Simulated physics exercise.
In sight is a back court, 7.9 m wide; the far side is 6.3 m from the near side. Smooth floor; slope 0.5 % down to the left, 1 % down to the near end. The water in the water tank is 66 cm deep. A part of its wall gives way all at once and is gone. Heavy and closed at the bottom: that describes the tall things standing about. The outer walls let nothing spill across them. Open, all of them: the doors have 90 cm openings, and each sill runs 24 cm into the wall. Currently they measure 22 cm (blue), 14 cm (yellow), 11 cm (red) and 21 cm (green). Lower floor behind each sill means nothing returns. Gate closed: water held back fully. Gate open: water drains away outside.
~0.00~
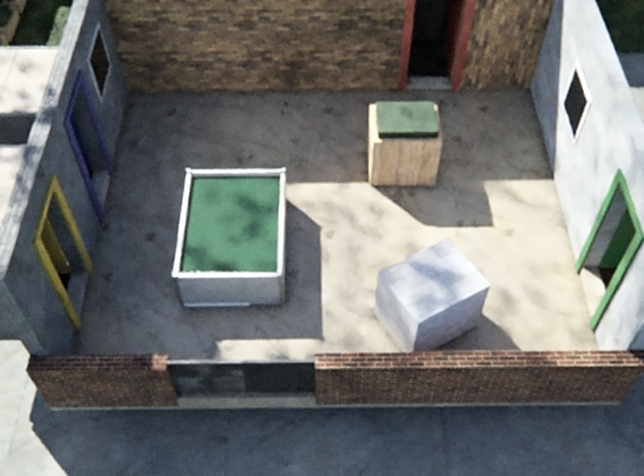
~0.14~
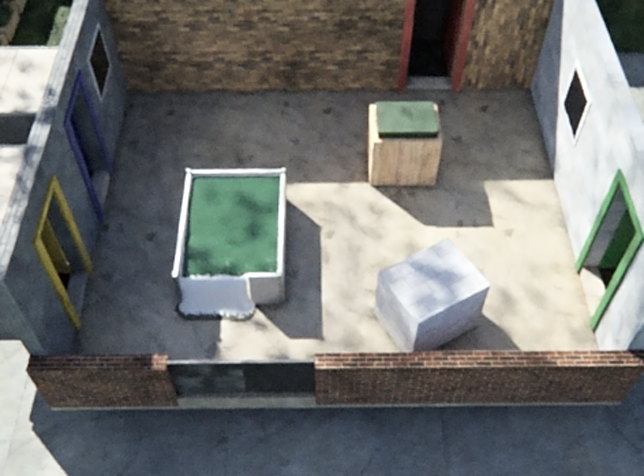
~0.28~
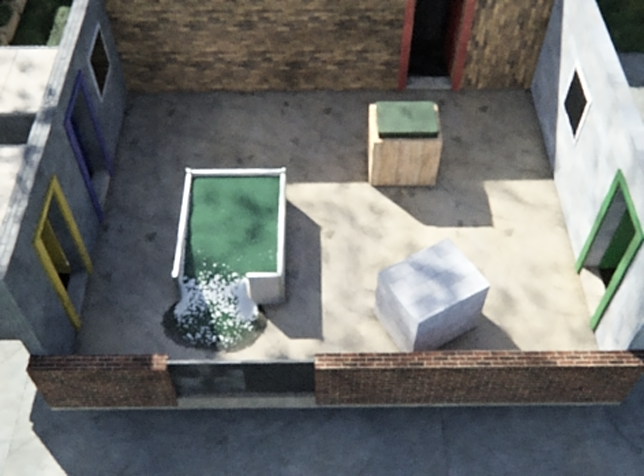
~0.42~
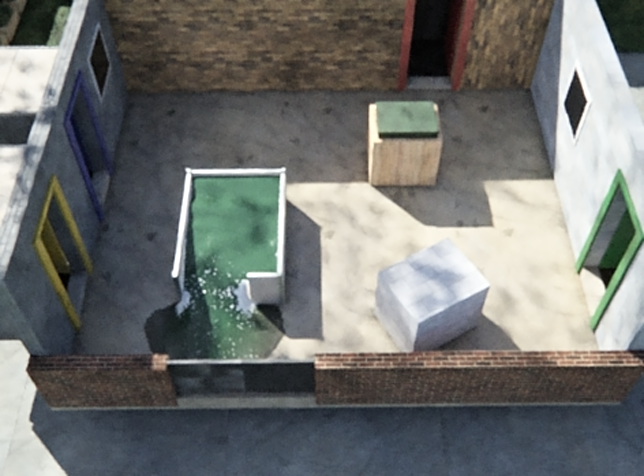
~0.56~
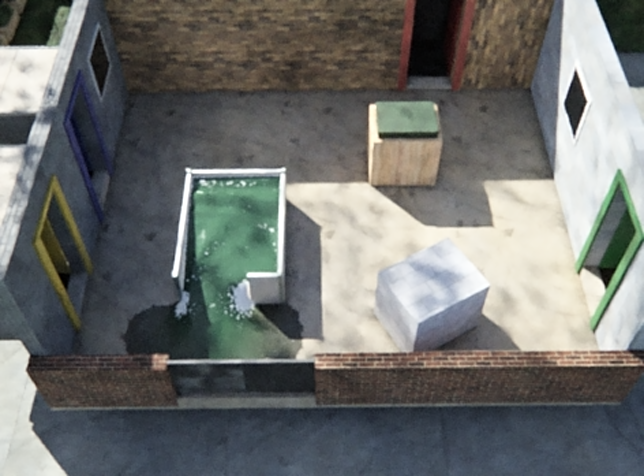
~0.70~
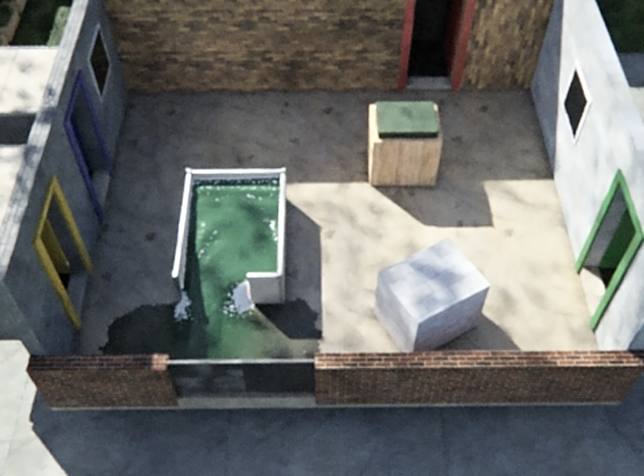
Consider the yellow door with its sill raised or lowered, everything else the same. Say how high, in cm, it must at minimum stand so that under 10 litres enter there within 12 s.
It must stand at least about 11.5 cm high.
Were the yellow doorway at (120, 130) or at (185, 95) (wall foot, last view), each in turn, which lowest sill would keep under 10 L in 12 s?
9.5 and 11.0 cm.
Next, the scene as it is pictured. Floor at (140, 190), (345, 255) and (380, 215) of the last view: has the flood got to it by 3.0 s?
Listed order - soaked through, soaked through, unwetted.
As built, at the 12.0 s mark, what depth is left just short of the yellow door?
Lab note: Depth approx. 5.0 cm.
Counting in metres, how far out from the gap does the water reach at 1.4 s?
Around 3.2 m out.
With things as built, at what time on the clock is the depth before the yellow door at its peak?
That happens close to 2.8 s on the clock.
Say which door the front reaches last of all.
Last: Red.
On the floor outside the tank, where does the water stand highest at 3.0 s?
Around (66, 385).
After 1.4 s water covers 10 % of the floor, deepest (51 cm) near (66, 385); it has not reached the yellow door.
After 3.0 s water covers 35 % of the floor, deepest (32 cm) near (66, 385); 15 cm at the yellow door, 1 litre in over its 14 cm sill.
After 12.0 s water covers 100 % of the floor, deepest (8 cm) near (96, 246); 5 cm at the yellow door, 4 litres in over its 14 cm sill.
At the yellow door as built, the water arrived by 1.7 s and peaked near 15 cm at 2.8 s.
Run again over the same 12 s with other heights there, 15 litres in over 10.5 cm, 7 litres over 12.5 cm. The limit of 10 litres is kept from about 11.5 cm up.
